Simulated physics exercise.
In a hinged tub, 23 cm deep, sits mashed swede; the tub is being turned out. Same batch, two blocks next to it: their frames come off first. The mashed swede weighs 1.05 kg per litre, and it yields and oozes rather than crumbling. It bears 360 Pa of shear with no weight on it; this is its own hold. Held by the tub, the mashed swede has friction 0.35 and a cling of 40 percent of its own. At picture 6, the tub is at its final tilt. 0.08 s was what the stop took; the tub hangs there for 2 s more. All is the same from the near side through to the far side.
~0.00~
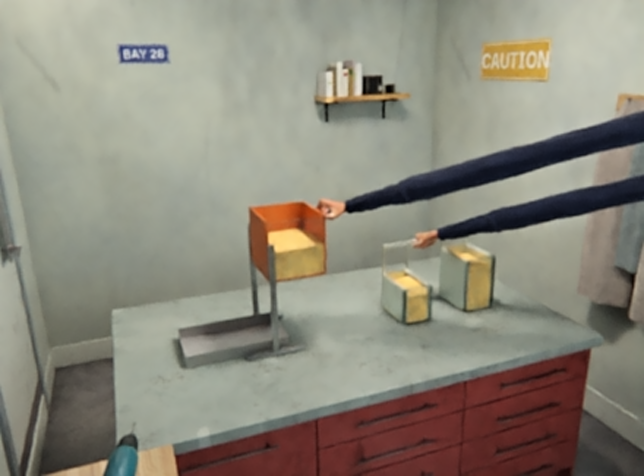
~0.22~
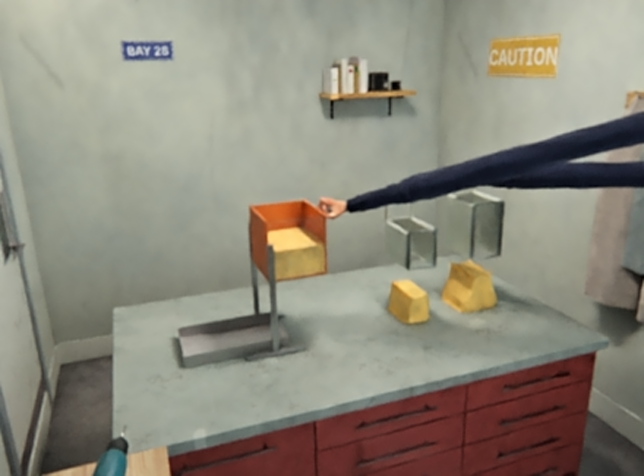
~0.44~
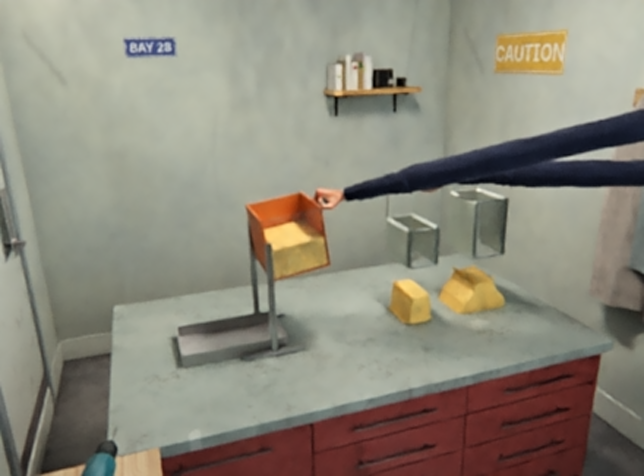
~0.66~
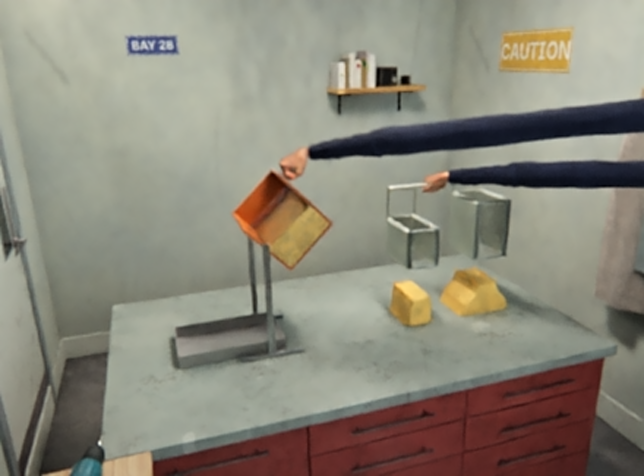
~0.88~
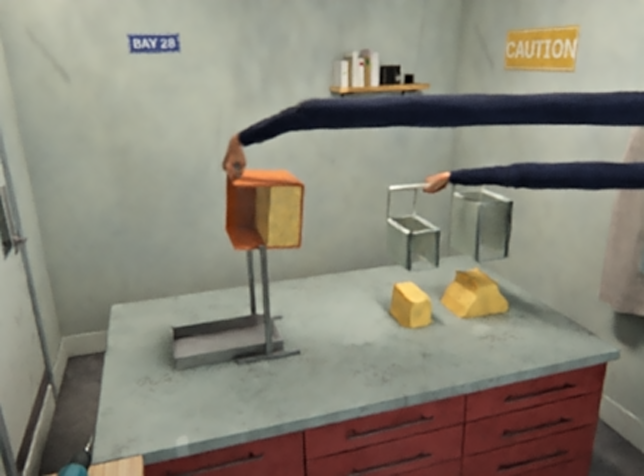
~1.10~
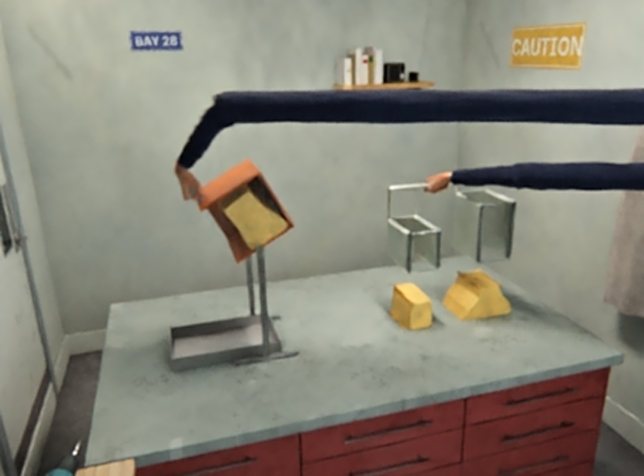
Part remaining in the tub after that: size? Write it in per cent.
Close to 0 %.
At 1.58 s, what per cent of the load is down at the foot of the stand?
About 100 per cent.
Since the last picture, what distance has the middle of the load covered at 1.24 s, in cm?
Some 12 cm.
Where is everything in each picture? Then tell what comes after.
The first frame shows handle-side rim at (323, 216), tilt 0 degrees; crest of the mashed swede at (312, 246); block heights 13 cm, 21 cm (left to right).
The second frame shows handle-side rim at (324, 215), tilt 0 degrees; crest of the mashed swede at (312, 246); block heights 13 cm, 17 cm (left to right).
The third frame shows handle-side rim at (319, 208), tilt 7 degrees; crest of the mashed swede at (320, 238); block heights 13 cm, 14 cm (left to right).
The fourth frame shows handle-side rim at (287, 184), tilt 44 degrees; crest of the mashed swede at (311, 207); block heights 13 cm, 14 cm (left to right).
The fifth frame shows handle-side rim at (237, 186), tilt 85 degrees; crest of the mashed swede at (274, 188); block heights 13 cm, 14 cm (left to right).
The sixth frame shows handle-side rim at (202, 212), tilt 118 degrees; crest of the mashed swede at (248, 192); block heights 13 cm, 14 cm (left to right).
After 1.24 s, the tub is at 118 degrees and holds 59 %.
After 1.41 s, the tub is at 118 degrees and holds 0 %.
After 1.58 s, the tub is at 118 degrees and holds 0 %.
After 1.75 s, the tub is at 118 degrees and holds 0 %.
After 3.10 s, the tub is at 118 degrees and holds 0 %.
